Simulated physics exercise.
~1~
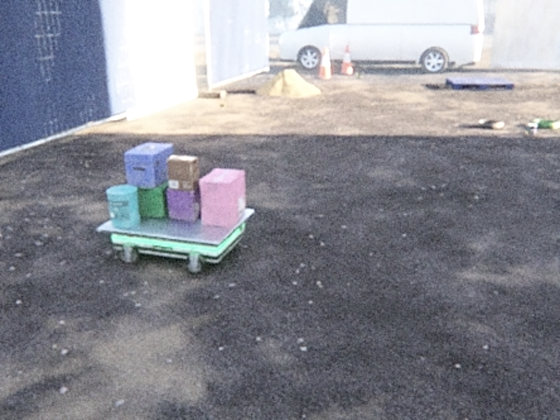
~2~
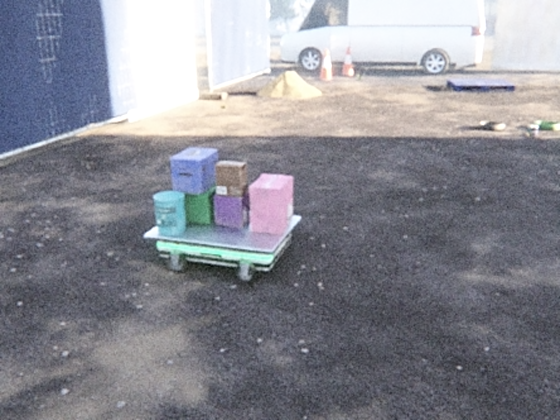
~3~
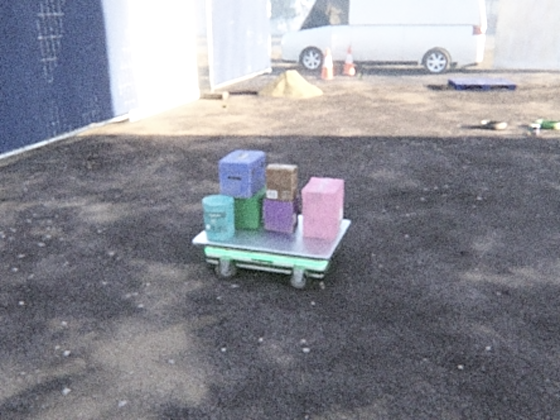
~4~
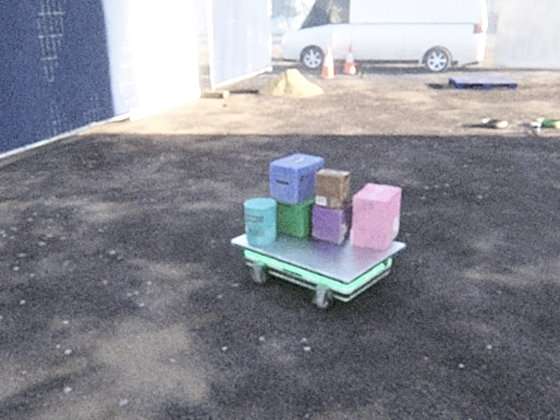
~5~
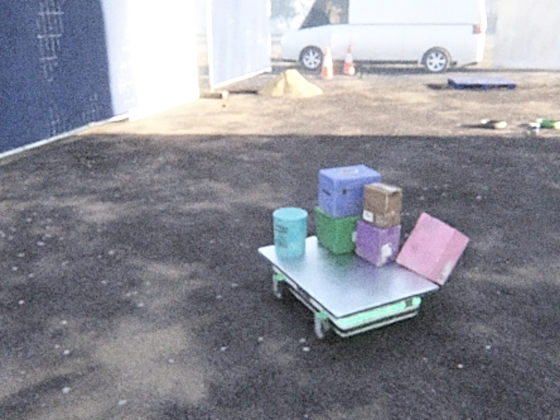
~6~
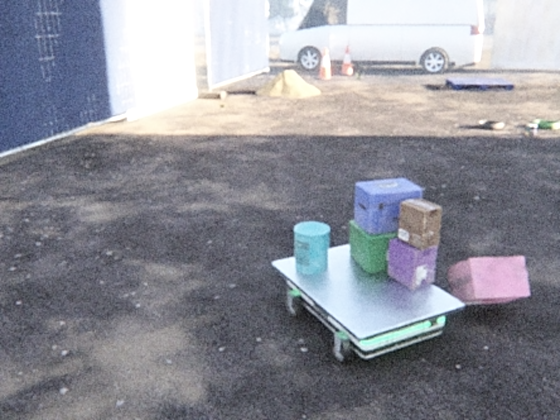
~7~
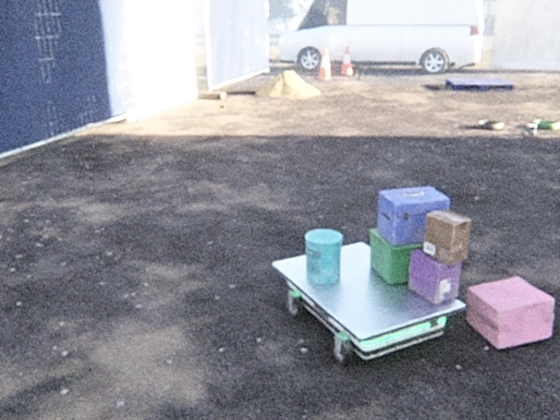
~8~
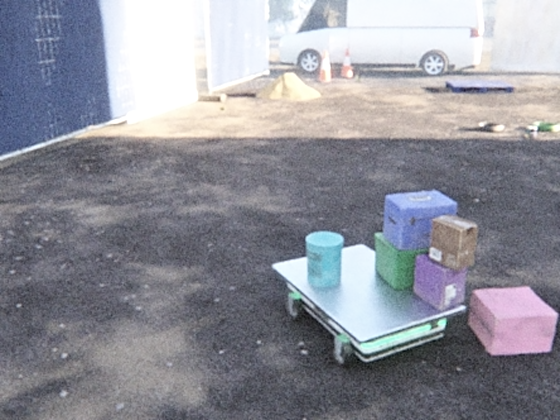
At first, a low wheeled cart carrying a turquoise pail and several coloured boxes rolls to the right across dark, shaded ground, with a white van parked behind. The blue toolbox sits on the green tote, and the brown box on the purple parcel. The cart then swings around toward the viewer, and the load shifts toward its right edge. The pink box tilts off that edge and tumbles onto the ground. The cart slows and stops, with the stacked items still bunched at the edge, the pail standing upright apart from them, and the pink box lying beside the cart.
